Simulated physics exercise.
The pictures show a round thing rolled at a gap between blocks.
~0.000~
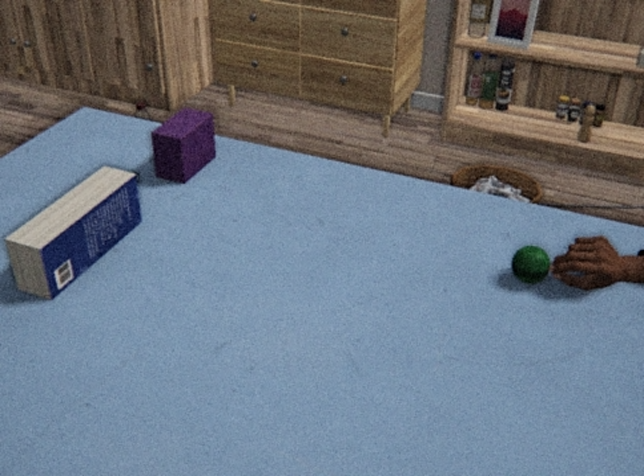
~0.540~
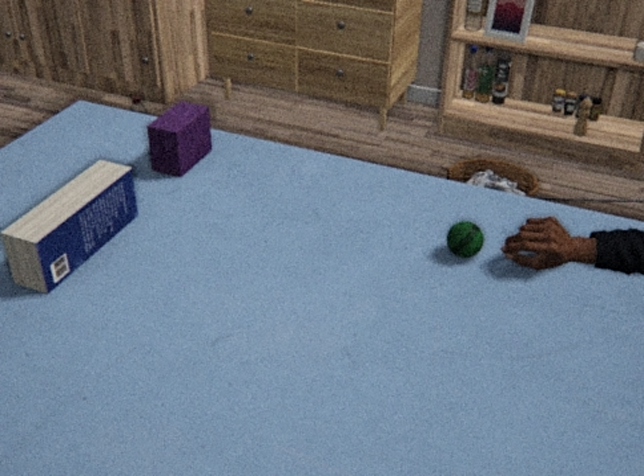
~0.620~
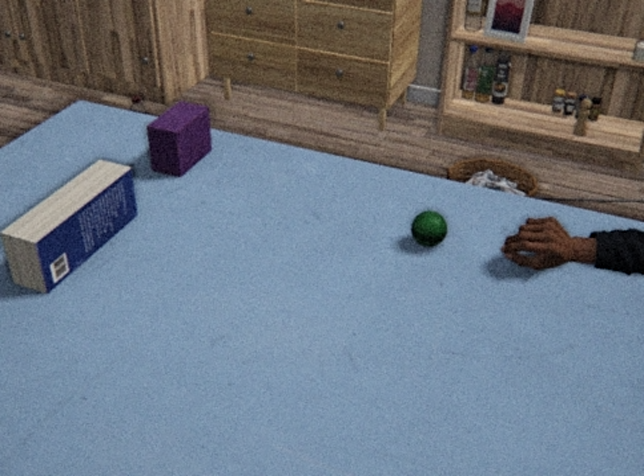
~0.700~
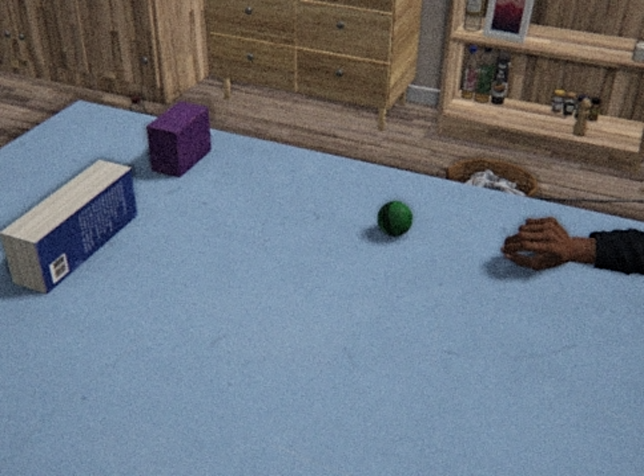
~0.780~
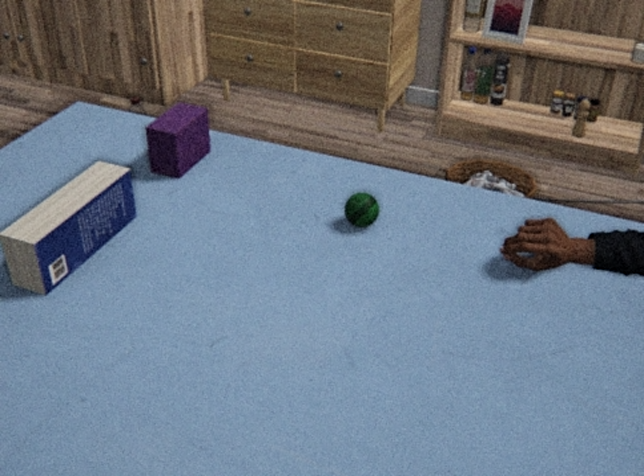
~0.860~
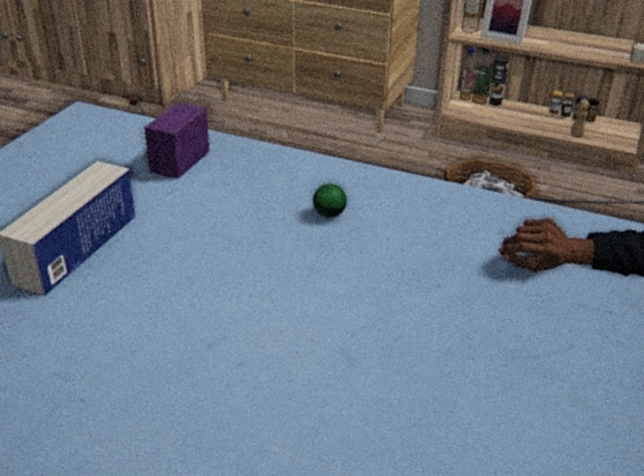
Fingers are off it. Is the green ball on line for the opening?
The green ball bounces off.
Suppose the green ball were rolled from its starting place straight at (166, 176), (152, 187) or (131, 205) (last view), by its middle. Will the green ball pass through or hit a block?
In that order, it rolls through; gets past; is stopped.
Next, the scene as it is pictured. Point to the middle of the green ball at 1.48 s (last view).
Its middle is close to (218, 161).
After 1.10 s, green ball heading on near (245, 175).
After 1.48 s, green ball coming back near (218, 162).
After 1.90 s, green ball coming back near (239, 161).
At rest (2.3 s), the green ball hits a block, near (252, 161).
